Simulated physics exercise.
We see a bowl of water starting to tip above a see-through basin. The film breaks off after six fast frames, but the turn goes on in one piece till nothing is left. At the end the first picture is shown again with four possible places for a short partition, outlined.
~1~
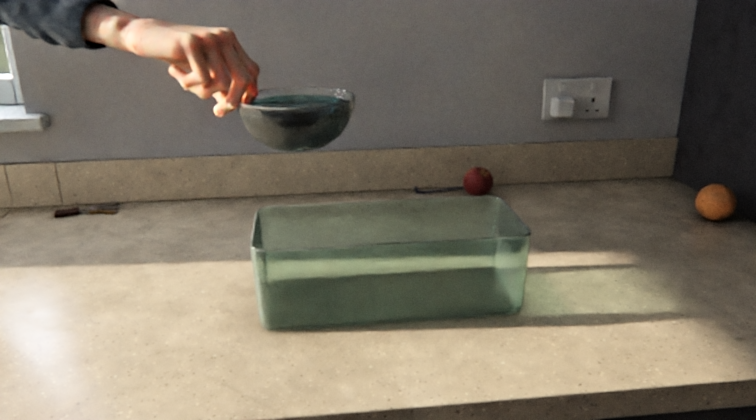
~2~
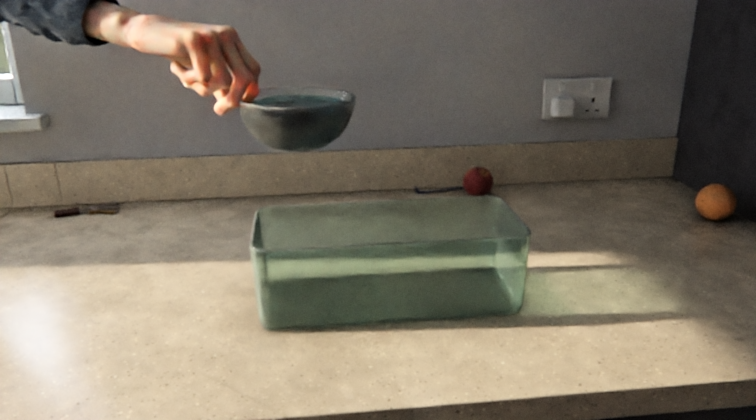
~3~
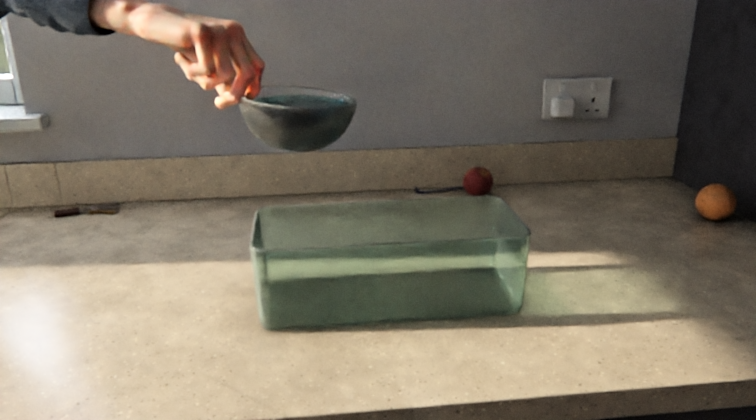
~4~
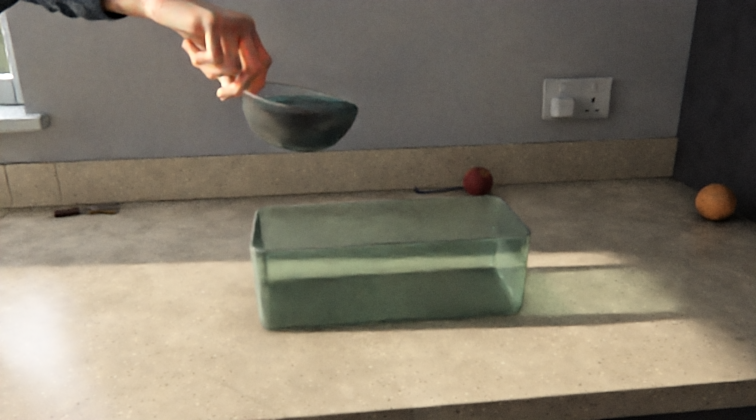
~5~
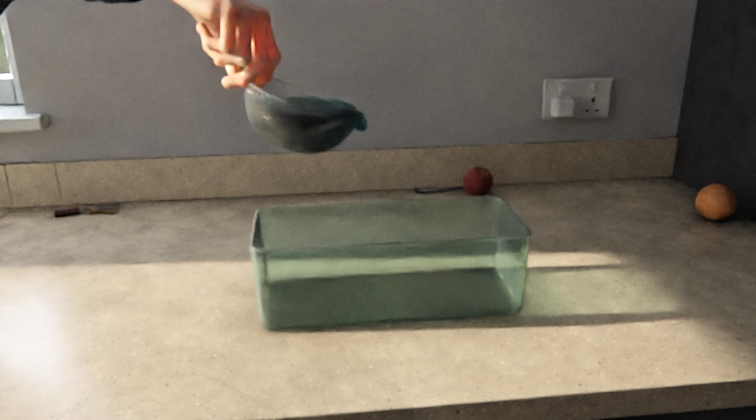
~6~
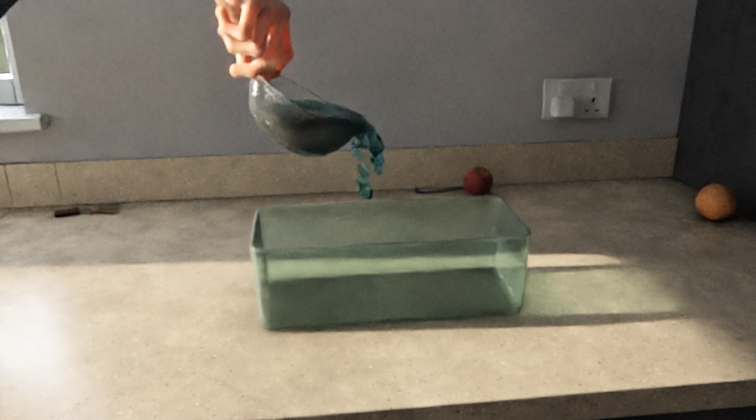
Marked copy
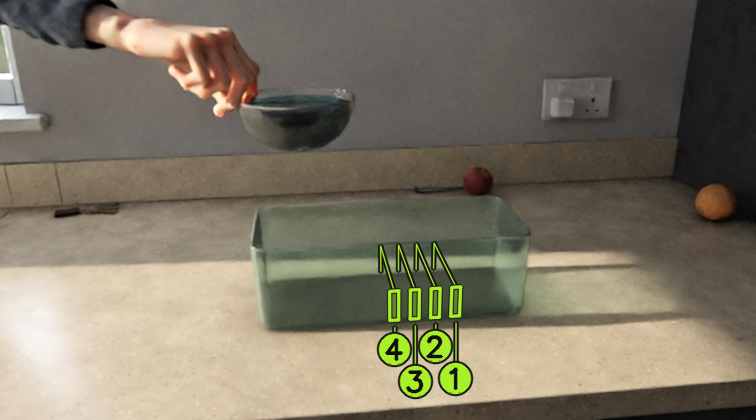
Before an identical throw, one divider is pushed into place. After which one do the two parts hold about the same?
The best position is 3.
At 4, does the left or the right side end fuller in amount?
The right side.
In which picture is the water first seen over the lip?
Picture 5.
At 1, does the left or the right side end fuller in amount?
The left side.
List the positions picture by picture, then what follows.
The first picture shows upright, lip at (352, 94); basin from (260, 327) to (521, 309); nothing has left yet.
The second picture shows upright, lip at (353, 96); nothing has left yet.
The third picture shows tipped about 6°, lip at (354, 100); nothing has left yet.
The fourth picture shows tipped about 13°, lip at (356, 107); nothing has left yet.
The fifth picture shows tipped about 22°, lip at (357, 117); water is over the lip, down to (362, 126).
The sixth picture shows tipped about 33°, lip at (356, 128); water is over the lip, down to (369, 193).
In lime, 1 at (455, 322); 2 at (435, 324); 3 at (415, 325); 4 at (394, 327).
With 1, about 95 % ends left of the wall and 4 % right of it.
With 2, about 89 % ends left of the wall and 9 % right of it.
With 3, about 47 % ends left of the wall and 52 % right of it.
With 4, about 22 % ends left of the wall and 77 % right of it.
